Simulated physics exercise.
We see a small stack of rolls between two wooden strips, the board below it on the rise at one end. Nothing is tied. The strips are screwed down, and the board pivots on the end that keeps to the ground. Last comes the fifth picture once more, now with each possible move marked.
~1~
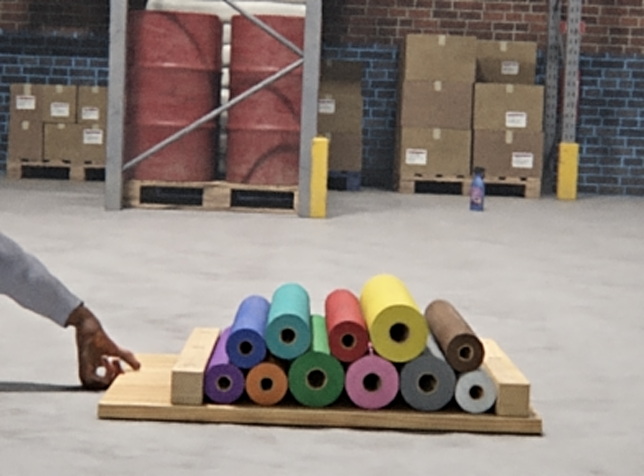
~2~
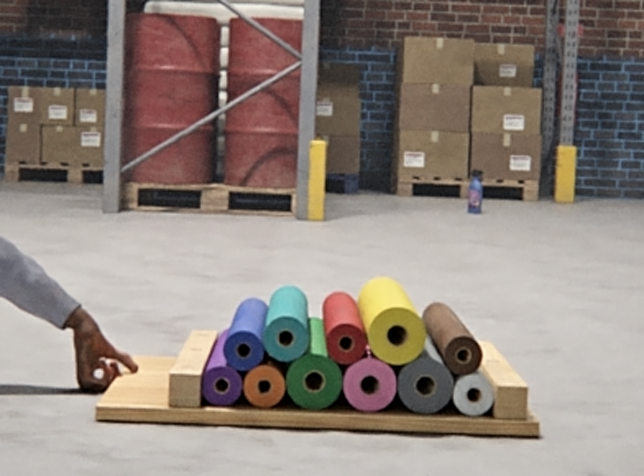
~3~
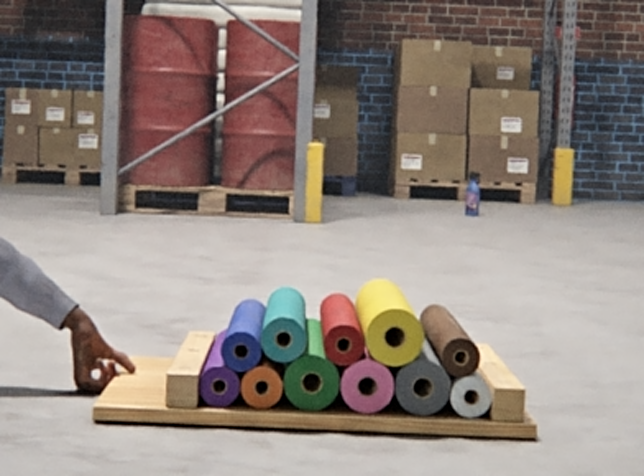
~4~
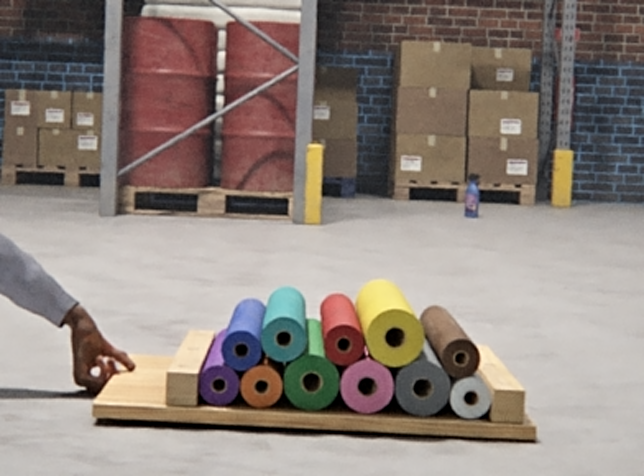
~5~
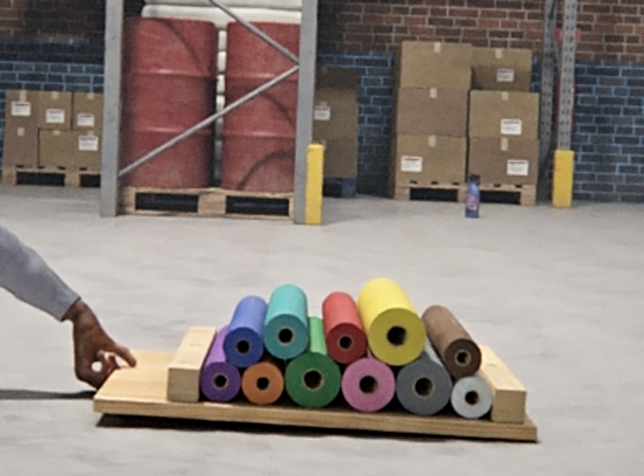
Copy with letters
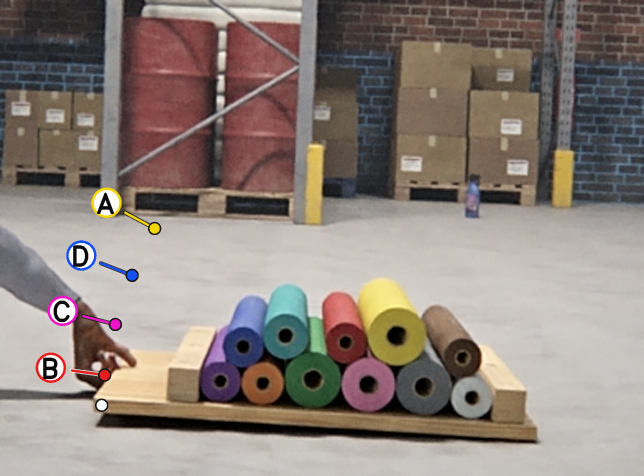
In a warehouse, a hand held the left end of a wooden board stacked with colourful rolls between two wooden strips, and barely raised that end while the rolls stayed in place.
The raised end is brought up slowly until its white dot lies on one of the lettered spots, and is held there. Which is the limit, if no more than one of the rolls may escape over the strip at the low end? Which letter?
Lift it to A and no more.
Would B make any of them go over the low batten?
No, at B.
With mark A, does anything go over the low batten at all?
Yes, at A.
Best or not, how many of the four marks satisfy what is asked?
The number is four.
On the marked copy, A at (155, 229); B at (105, 375); C at (115, 324); D at (132, 275); the white dot at (102, 405).
Taking A. A third of the way, board at 16°.
Two thirds of the way, board at 26°.
When it is over, board at 26°, one over the low batten (brown).
As for the rest, B none over the low batten; C none over the low batten; D one over the low batten (brown).
